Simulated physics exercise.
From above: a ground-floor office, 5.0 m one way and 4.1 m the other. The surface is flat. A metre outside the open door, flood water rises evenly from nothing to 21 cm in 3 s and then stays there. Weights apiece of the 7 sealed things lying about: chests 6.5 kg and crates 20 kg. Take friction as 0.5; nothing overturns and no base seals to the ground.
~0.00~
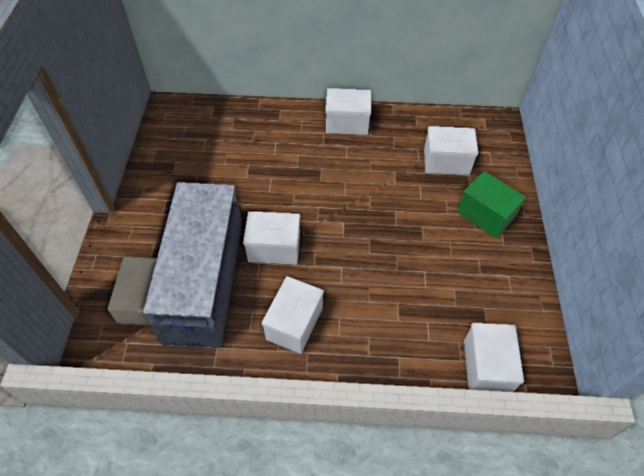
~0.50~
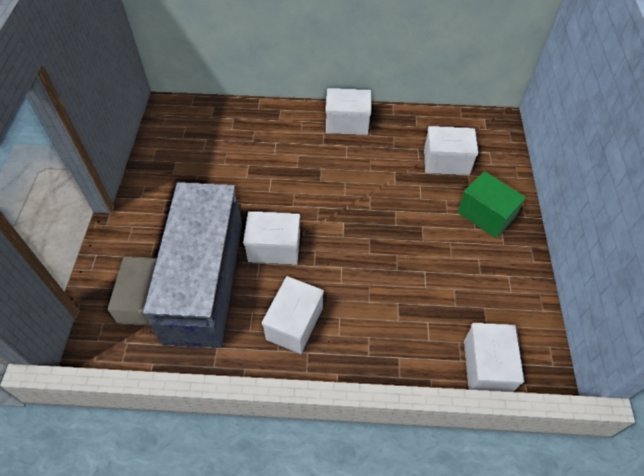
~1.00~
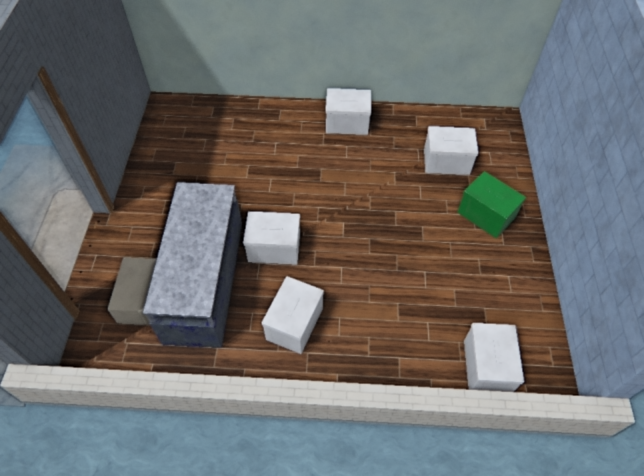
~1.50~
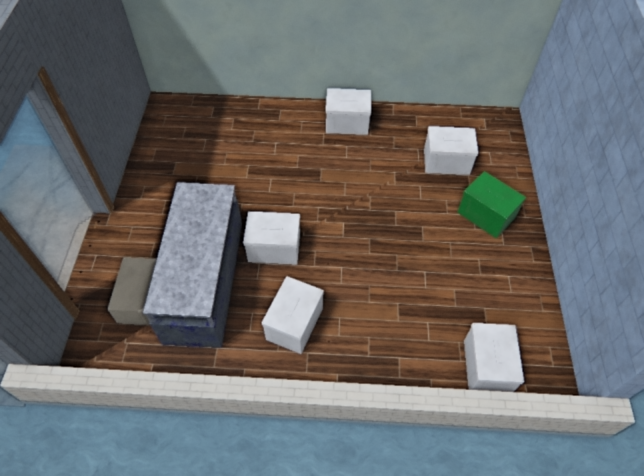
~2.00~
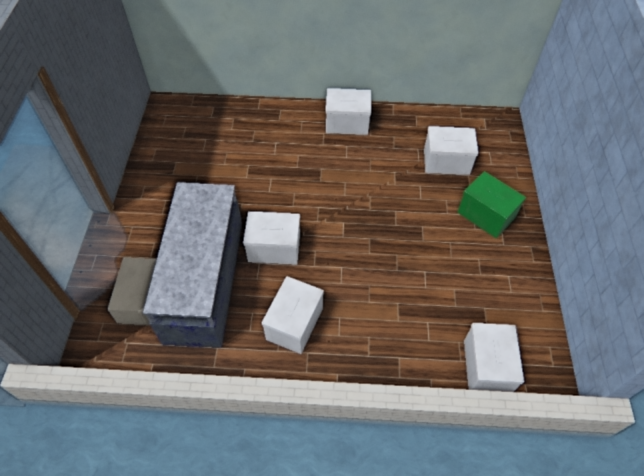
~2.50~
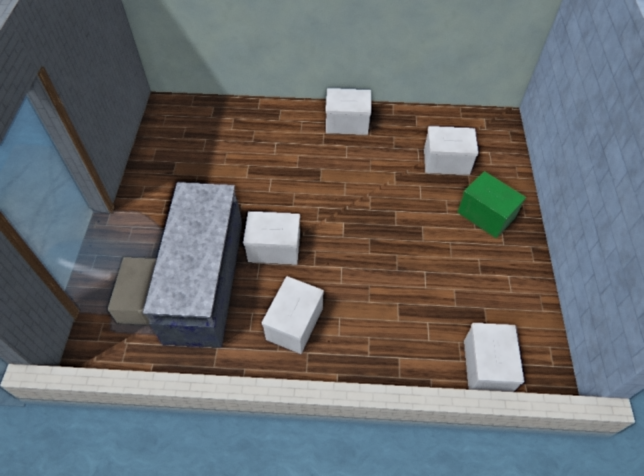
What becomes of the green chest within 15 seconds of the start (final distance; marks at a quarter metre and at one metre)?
The green chest travels far.
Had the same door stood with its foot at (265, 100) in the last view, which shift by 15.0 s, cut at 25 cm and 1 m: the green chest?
In that case the green chest travels far.
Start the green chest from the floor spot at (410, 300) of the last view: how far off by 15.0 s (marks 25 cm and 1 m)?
It travels far.
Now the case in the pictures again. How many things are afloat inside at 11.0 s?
I count 4.
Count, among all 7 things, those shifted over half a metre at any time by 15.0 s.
That makes 7.
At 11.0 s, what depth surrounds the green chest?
Roughly 8 cm.
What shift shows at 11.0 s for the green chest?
About 50 cm.
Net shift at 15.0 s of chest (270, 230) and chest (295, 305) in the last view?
In turn: 140 cm, 200 cm.
After 3.5 s the green chest is near (495, 194), 0.0 m from its start, aground; 0 afloat.
After 6.8 s the green chest is near (495, 194), 0.0 m from its start, aground; 1 afloat.
After 11.0 s the green chest is near (466, 216), 0.5 m from its start, afloat; 4 afloat.
After 15.0 s the green chest is near (249, 310), 3.0 m from its start, afloat; 7 afloat.
